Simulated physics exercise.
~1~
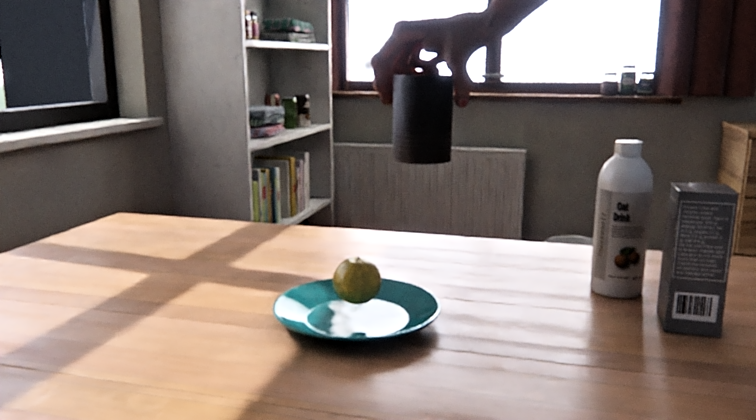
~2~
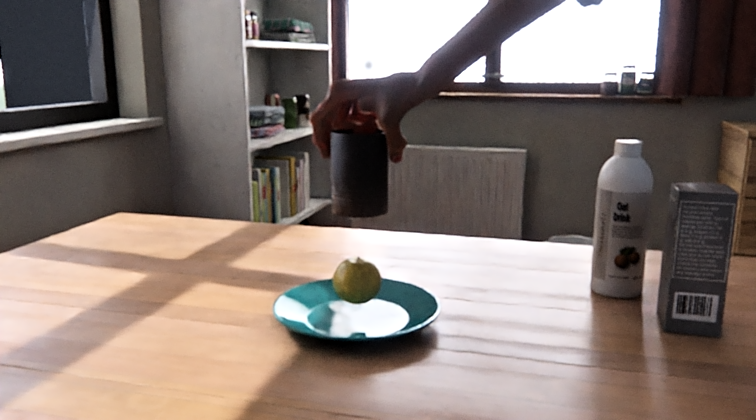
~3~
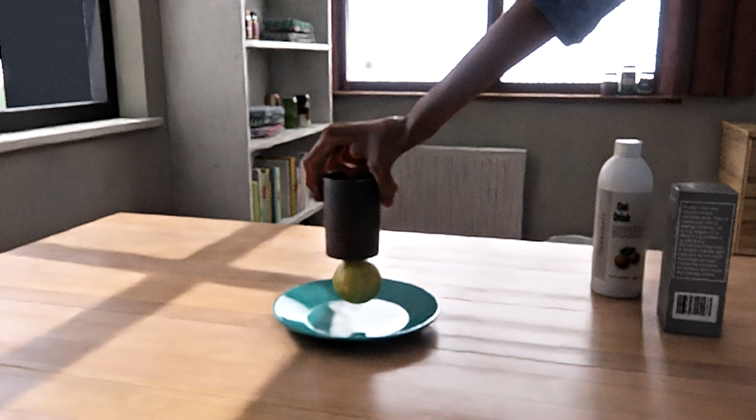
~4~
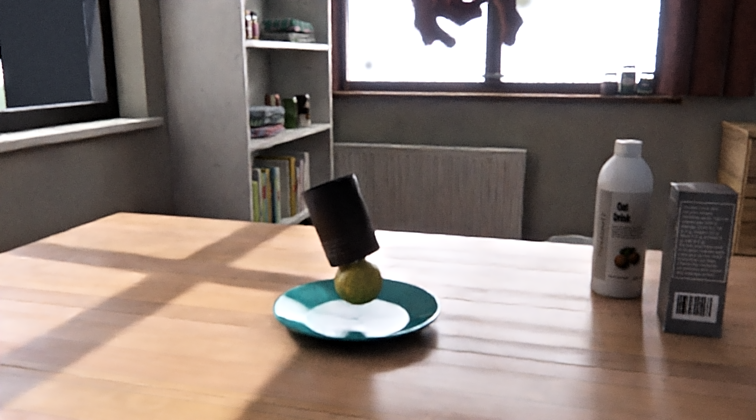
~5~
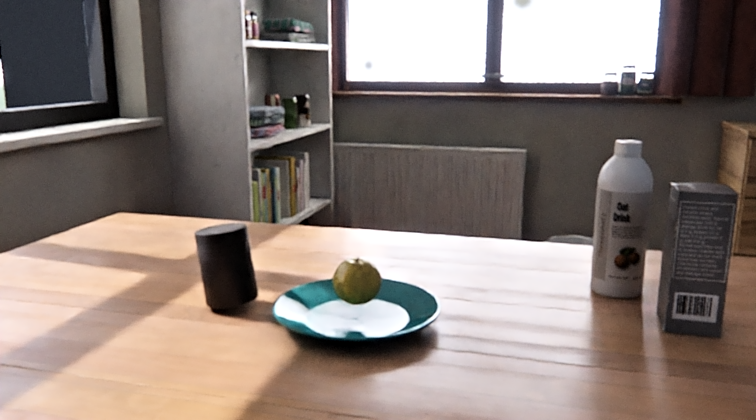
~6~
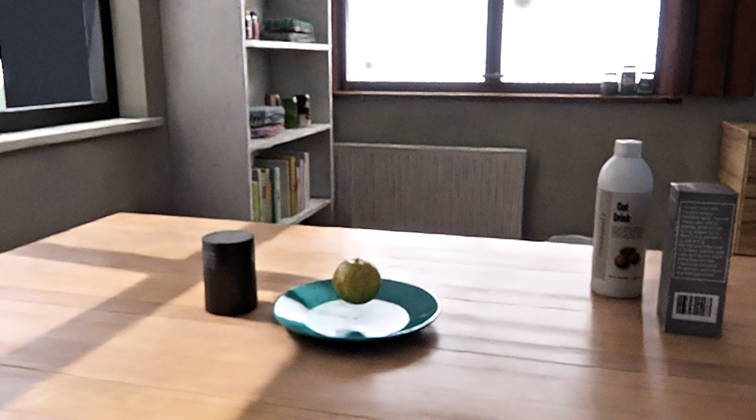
On a sunlit wooden table, a hand lowers a black cup onto a yellow apple, releasing it to topple left beside the plate.
